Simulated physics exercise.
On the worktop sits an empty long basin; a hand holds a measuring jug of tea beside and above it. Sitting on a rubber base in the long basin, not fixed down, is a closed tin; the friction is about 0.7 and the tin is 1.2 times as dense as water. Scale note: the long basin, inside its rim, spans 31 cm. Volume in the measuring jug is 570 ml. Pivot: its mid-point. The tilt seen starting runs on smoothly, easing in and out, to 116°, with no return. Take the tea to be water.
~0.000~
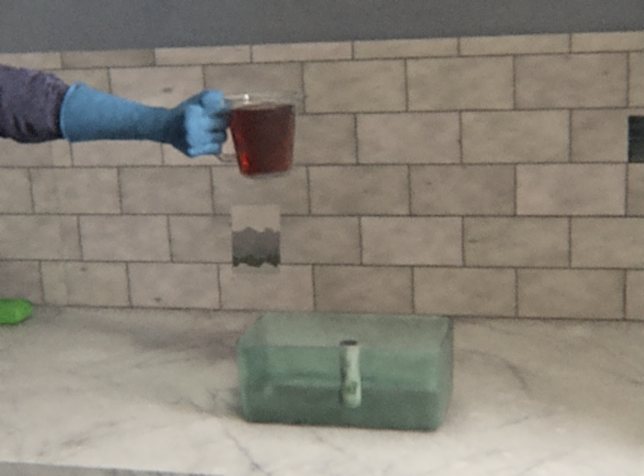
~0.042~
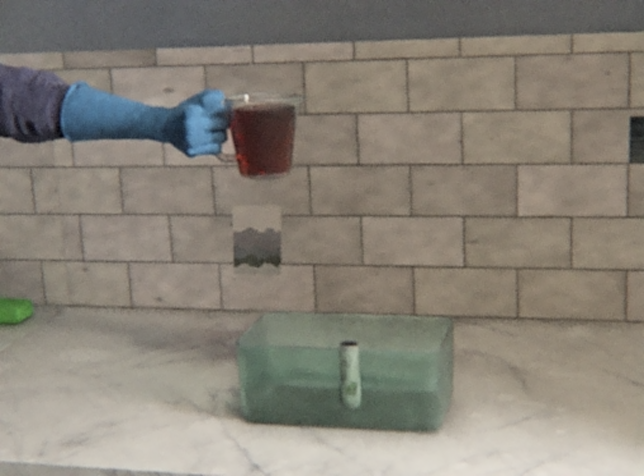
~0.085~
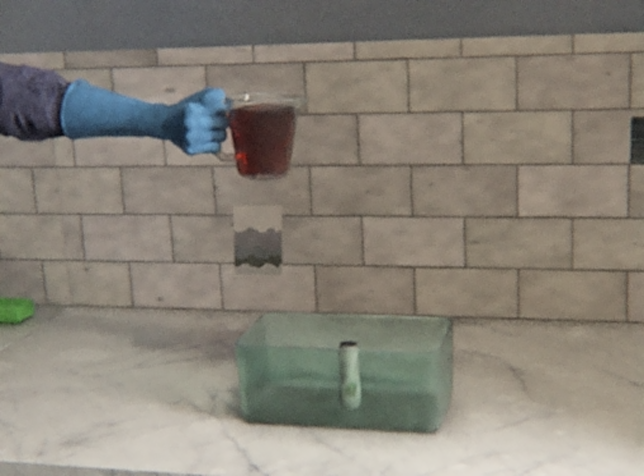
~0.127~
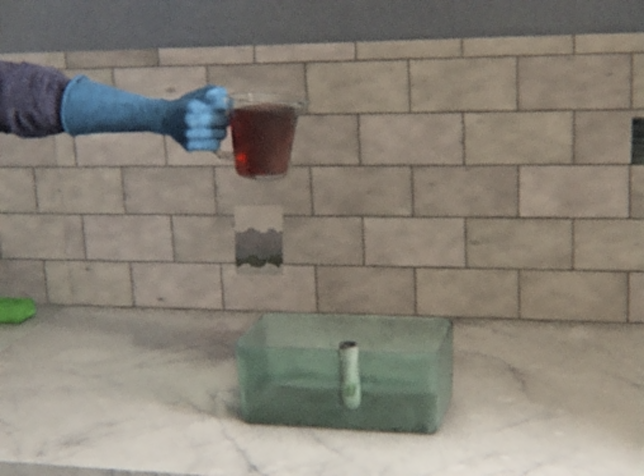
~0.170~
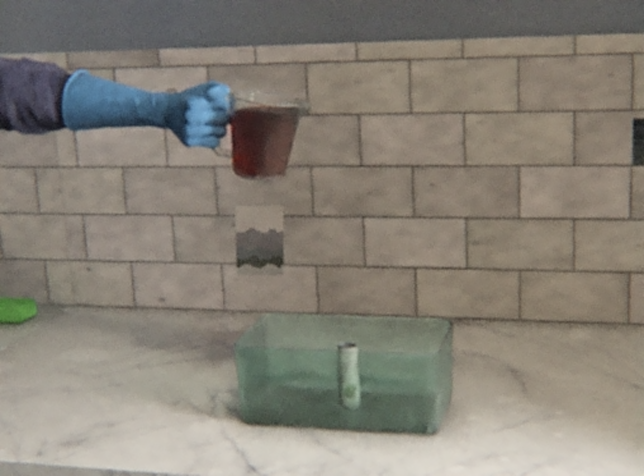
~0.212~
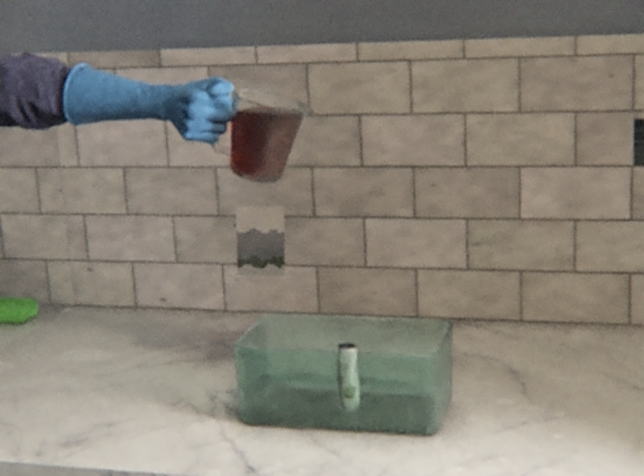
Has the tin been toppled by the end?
Still erect.
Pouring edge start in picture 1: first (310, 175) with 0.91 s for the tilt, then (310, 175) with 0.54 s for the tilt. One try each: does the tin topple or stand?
First it stays up; then it goes over.
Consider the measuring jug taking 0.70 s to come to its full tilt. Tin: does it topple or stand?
Outcome - the tin remains standing.
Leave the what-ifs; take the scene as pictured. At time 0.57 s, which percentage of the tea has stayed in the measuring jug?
Remaining: Near 64 % of the total.
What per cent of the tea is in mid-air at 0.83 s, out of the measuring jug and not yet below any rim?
Close to 38 per cent.
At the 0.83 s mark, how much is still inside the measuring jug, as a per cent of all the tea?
Near 8 percent, more or less.
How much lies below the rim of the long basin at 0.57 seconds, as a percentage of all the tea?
Roughly 2 per cent.
After 0.57 s the tilt is 81° and 65 per cent is still to pour; the tin stands where it began.
After 0.83 s the tilt is 114° and 8 per cent is still to pour; the tin stands where it began.
After 1.11 s the tilt is 116° and 0 per cent is still to pour; the tin stands where it began.
After 1.41 s the tilt is 116° and 0 per cent is still to pour; the tin stands where it began.
In the end the tin stands where it began.
